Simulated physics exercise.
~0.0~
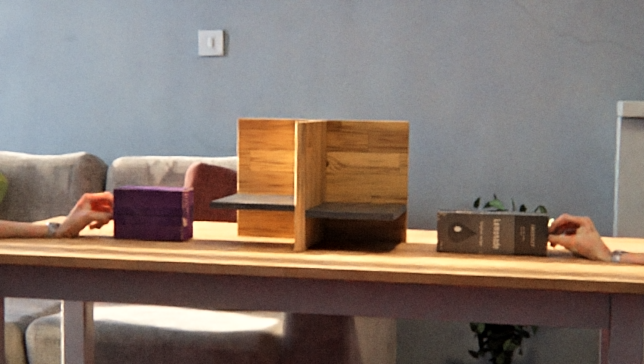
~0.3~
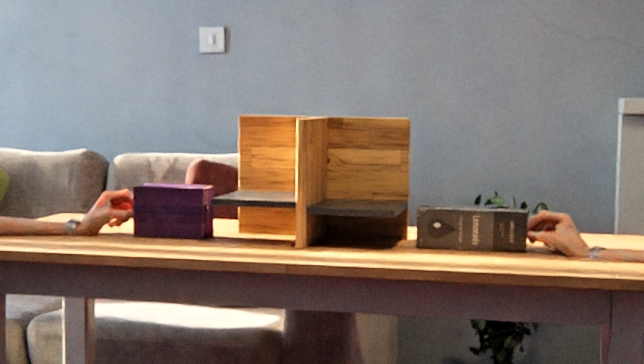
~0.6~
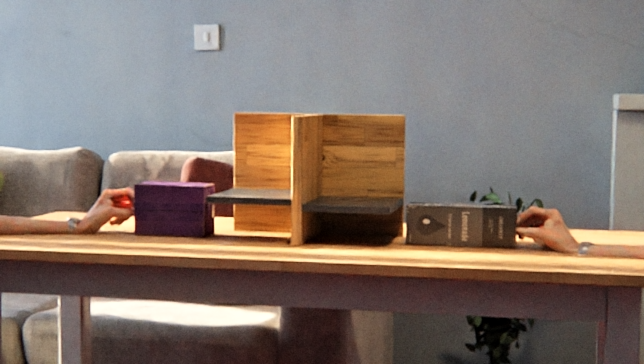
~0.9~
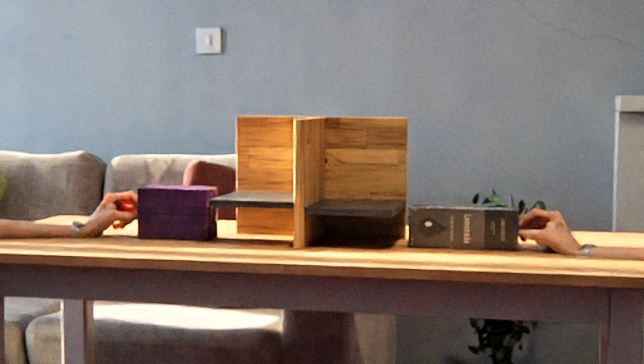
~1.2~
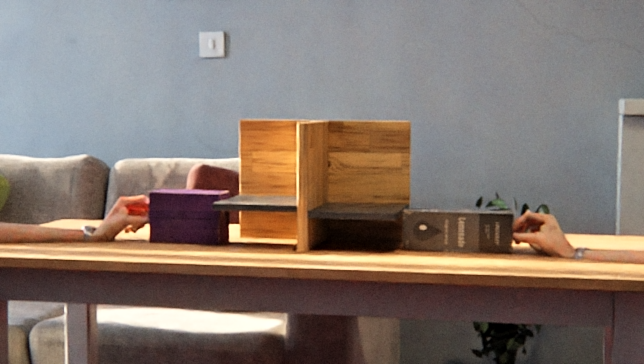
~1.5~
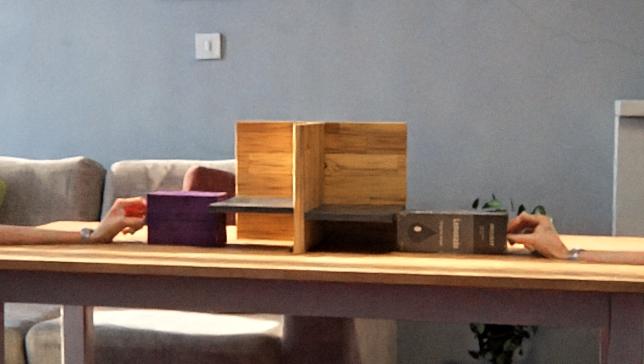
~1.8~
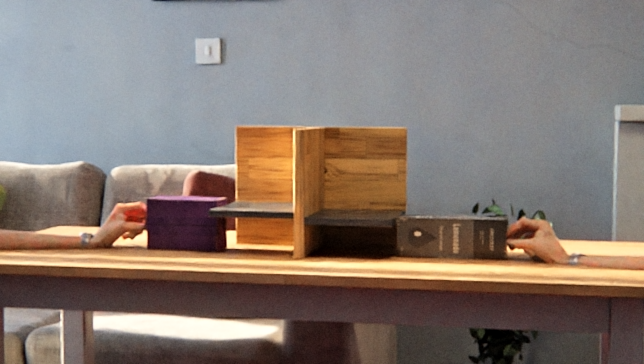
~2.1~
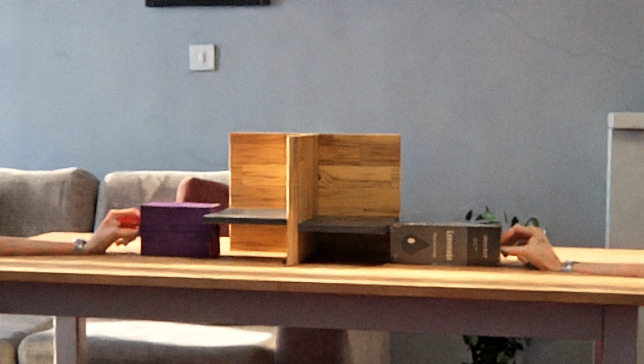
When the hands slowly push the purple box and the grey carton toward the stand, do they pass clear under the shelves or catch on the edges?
Both catch on the edges. The purple box stops at the left shelf and the grey carton stops at the right one, each too tall to go under.
